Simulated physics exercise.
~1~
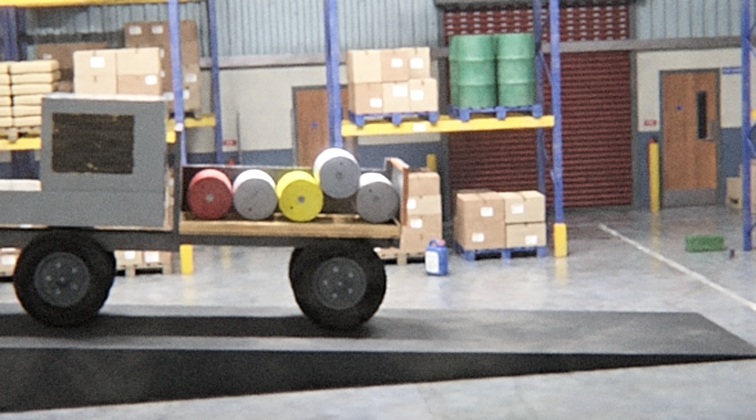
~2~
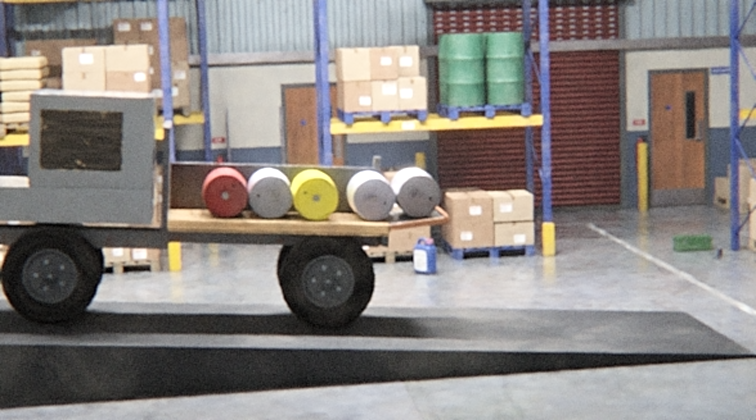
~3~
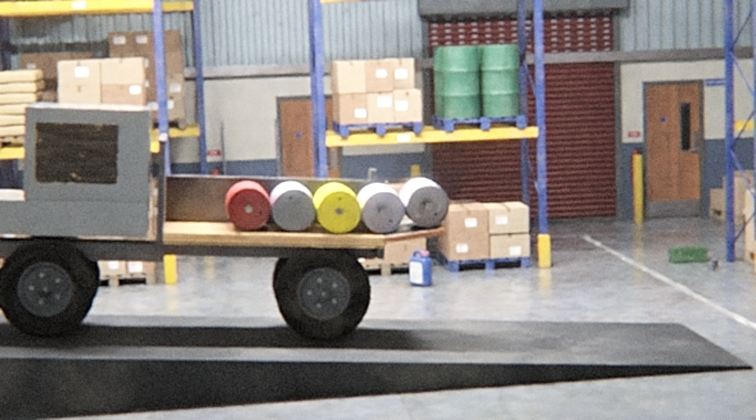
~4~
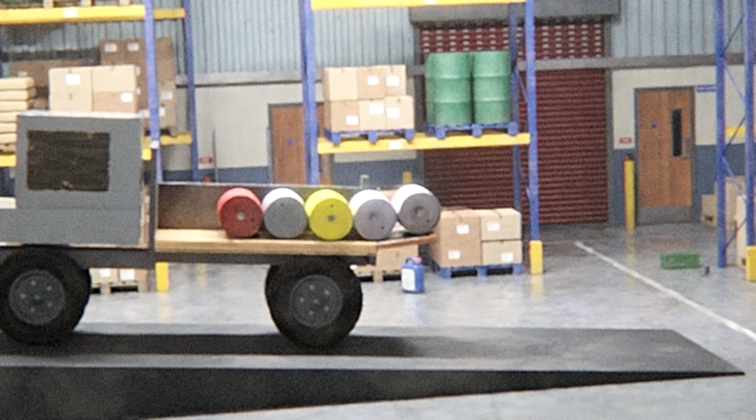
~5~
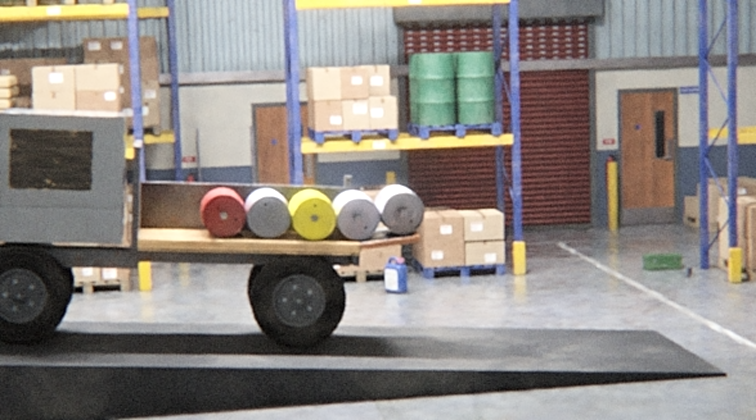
The tailgate of a grey flatbed truck swings down in a warehouse, and the row of red, yellow and pale barrels on the bed rolls a short way right toward it. The barrels come to rest side by side, with red and yellow still on the bed and none fallen to the ground.
